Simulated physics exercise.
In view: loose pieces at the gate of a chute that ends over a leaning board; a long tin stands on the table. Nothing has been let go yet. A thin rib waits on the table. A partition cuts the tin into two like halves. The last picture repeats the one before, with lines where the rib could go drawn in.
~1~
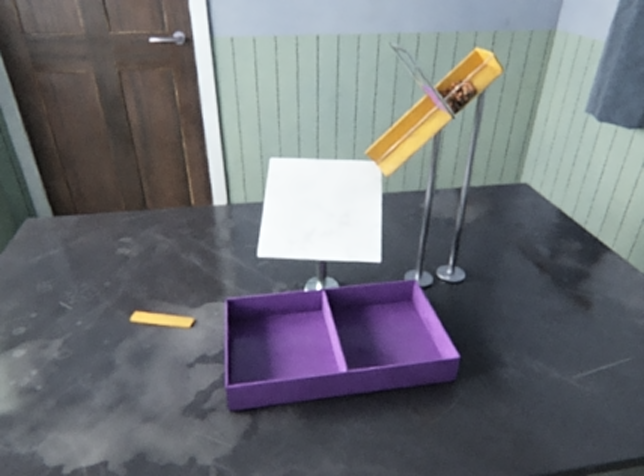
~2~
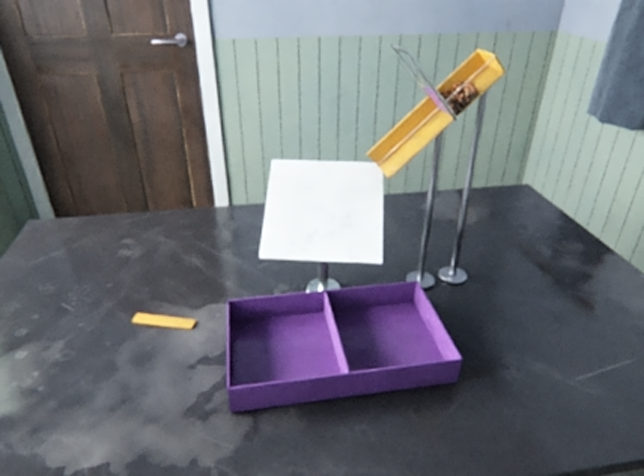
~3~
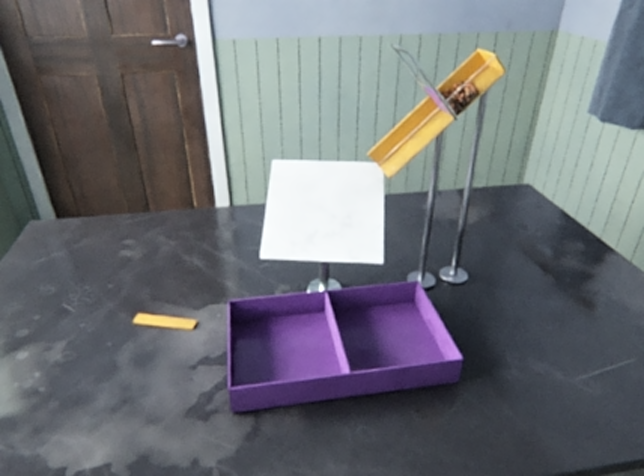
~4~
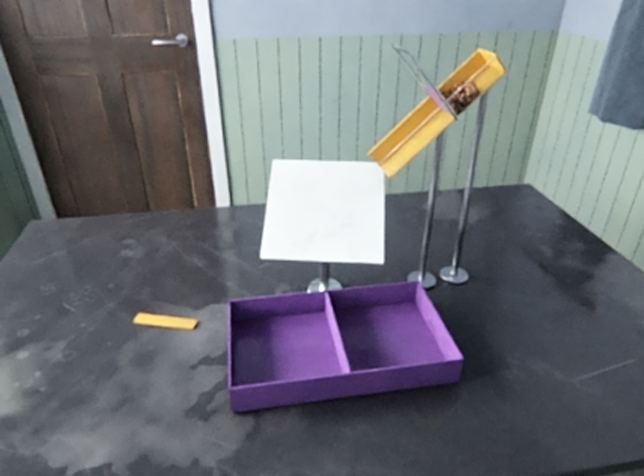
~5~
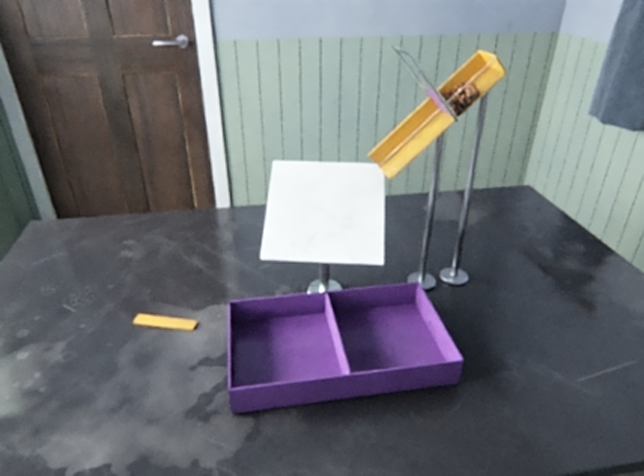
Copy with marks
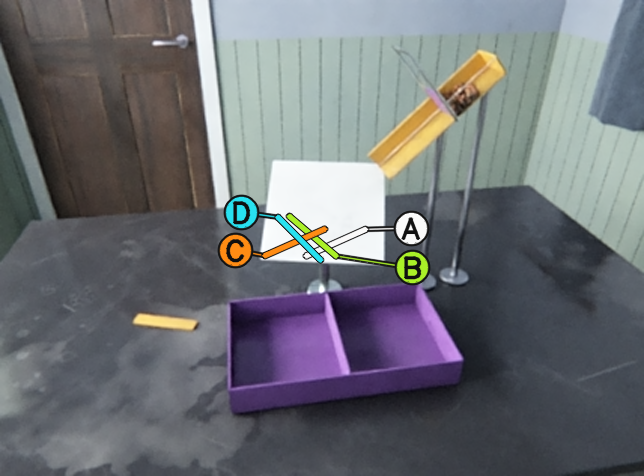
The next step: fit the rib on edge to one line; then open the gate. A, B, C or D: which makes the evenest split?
D is best.
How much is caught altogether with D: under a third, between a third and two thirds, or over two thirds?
It is over two thirds.
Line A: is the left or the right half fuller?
Left.
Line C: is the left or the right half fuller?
Left.
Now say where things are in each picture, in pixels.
The first picture shows load behind the gate near (451, 98), cereal balls; lip of the chute near (382, 172), sloping fairly steeply.
The second picture shows middle of the board near (324, 208), tilted fairly steeply; middle of its low edge near (320, 260); of its high edge near (327, 161).
The third picture shows front corners of the tin near (229, 389) and (463, 358); front end of its middle wall near (350, 373); gate still shut near (434, 94).
The fourth picture shows middle of the load near (454, 99); lip near (385, 173).
The fifth picture shows middle of the load near (454, 100); lip near (385, 174).
On the marked copy, line A from (365, 229) to (306, 255); line B from (289, 216) to (336, 255); line C from (324, 229) to (264, 255); line D from (277, 217) to (320, 260).
With A, of what is caught, the whole lot in the left half, none at all in the right.
With B, of what is caught, a small share in the left half, the bulk in the right.
With C, of what is caught, the bulk in the left half, a small share in the right.
With D, of what is caught, close to a third in the left half, close to two thirds in the right.
